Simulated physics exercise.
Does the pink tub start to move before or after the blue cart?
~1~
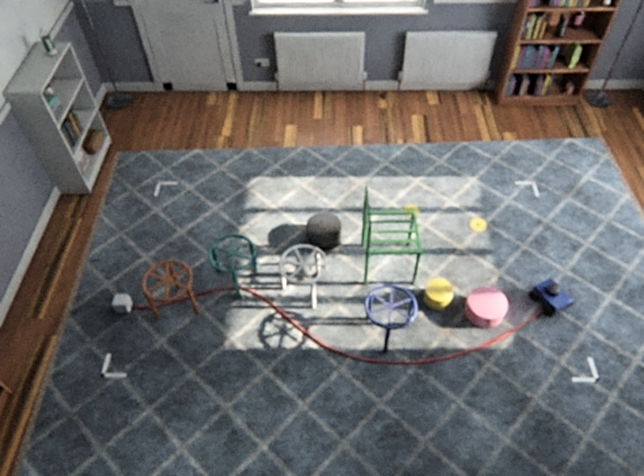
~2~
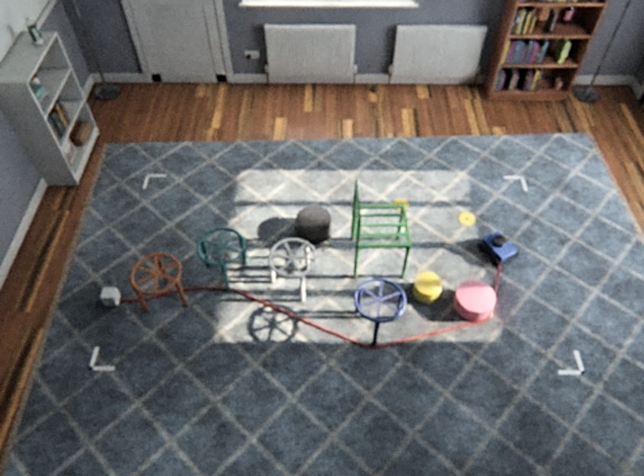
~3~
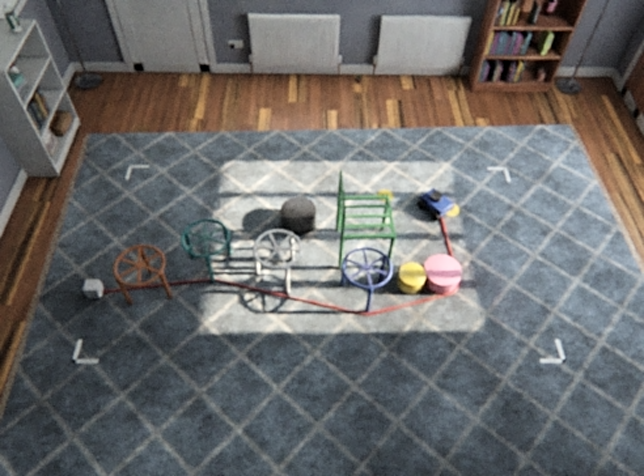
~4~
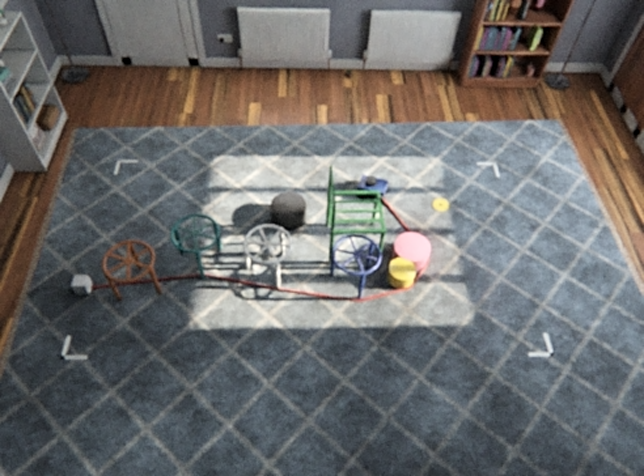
The pink tub starts to move after the blue cart, which is already on its way while the tub still stands in place.
